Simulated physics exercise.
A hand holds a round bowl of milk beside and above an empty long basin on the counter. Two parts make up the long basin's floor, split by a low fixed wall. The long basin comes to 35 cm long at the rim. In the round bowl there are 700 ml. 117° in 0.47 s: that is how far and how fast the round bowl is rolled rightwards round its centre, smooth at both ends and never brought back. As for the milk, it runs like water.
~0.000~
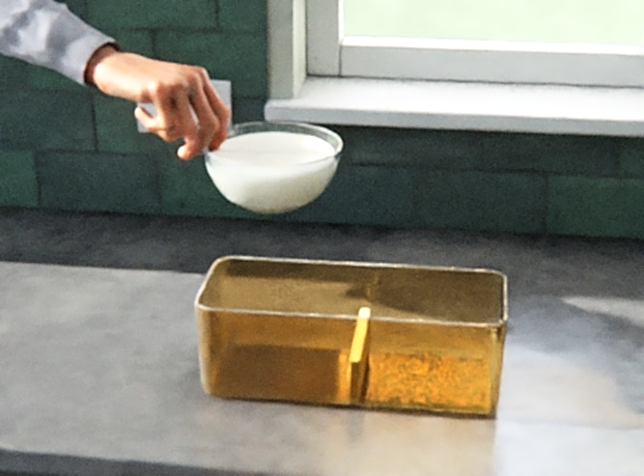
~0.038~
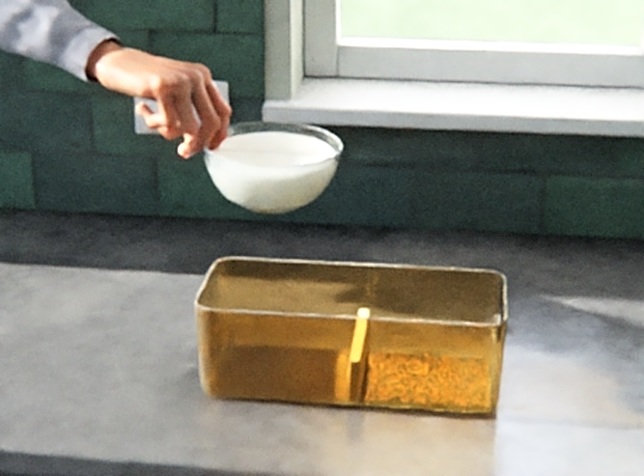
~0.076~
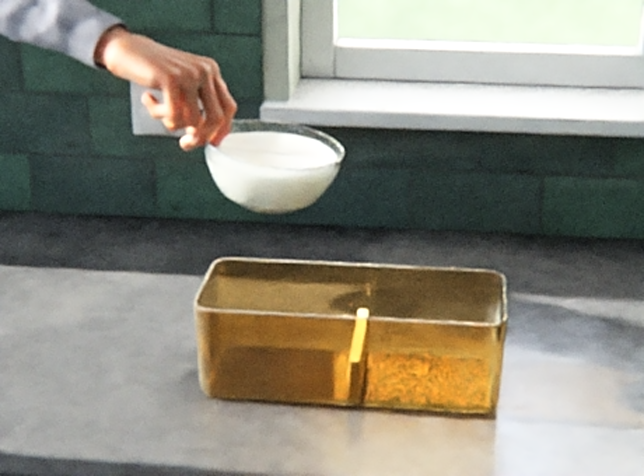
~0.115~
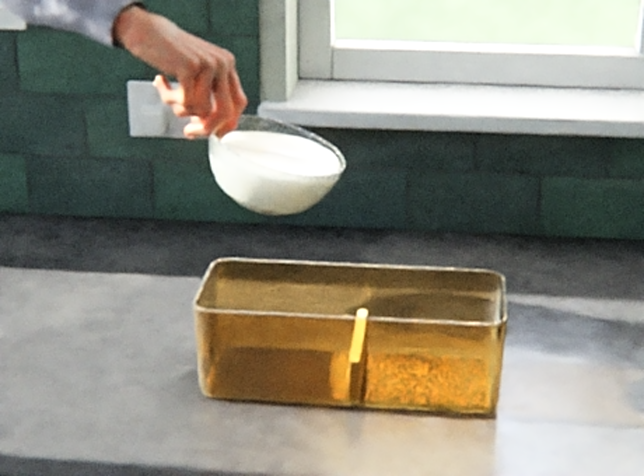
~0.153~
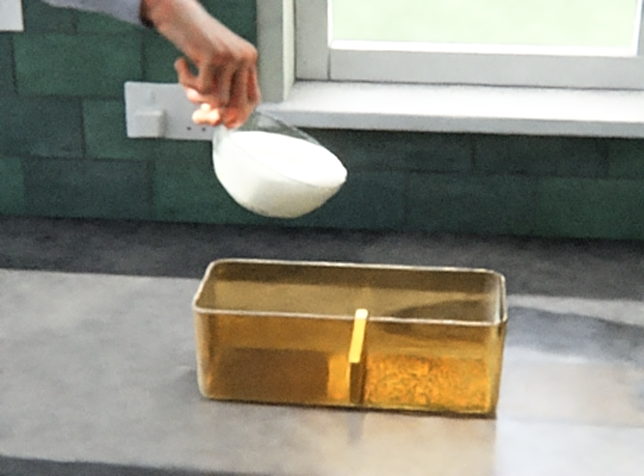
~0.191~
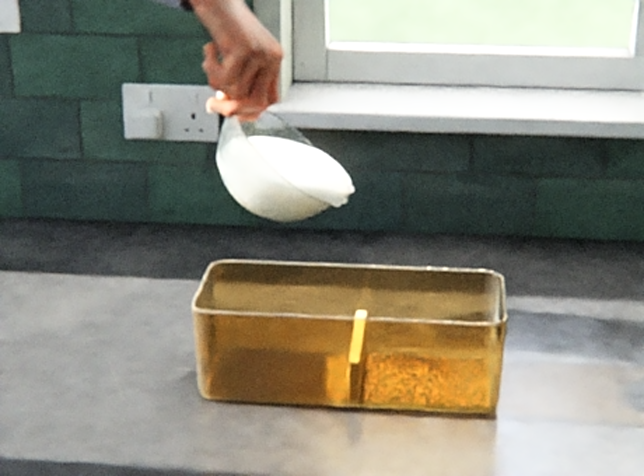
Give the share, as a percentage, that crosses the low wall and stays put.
Around 56 %.
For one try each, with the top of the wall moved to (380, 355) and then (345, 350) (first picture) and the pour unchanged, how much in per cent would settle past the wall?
45 % and 60 %.
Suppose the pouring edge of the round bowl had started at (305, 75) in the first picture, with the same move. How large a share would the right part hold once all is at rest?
It would then come to around 35 percent.
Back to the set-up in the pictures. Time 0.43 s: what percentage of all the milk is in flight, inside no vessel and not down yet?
24 per cent.
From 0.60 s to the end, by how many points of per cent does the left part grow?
Difference: Approx. 5 %.
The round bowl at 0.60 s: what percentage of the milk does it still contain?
0 in a hundred, give or take.
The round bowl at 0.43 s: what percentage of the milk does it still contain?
Some 1 % of it is still there.
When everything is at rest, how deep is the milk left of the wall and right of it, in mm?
Left part about 12 mm deep, right part about 18 mm deep.
Then, 0.43 s in, the tilt is 114° and 1 per cent is still to pour, 19 is left of the wall and 56 right of it.
Then, 0.60 s in, the tilt is 117° and 0 per cent is still to pour, 35 is left of the wall and 48 right of it.
Then, 0.77 s in, the tilt is 117° and 1 per cent is still to pour, 36 is left of the wall and 53 right of it.
Then, 0.97 s in, the tilt is 117° and 0 per cent is still to pour, 39 is left of the wall and 55 right of it.
Finally, 39 per cent lies left of the wall, 56 right of it and 5 outside.
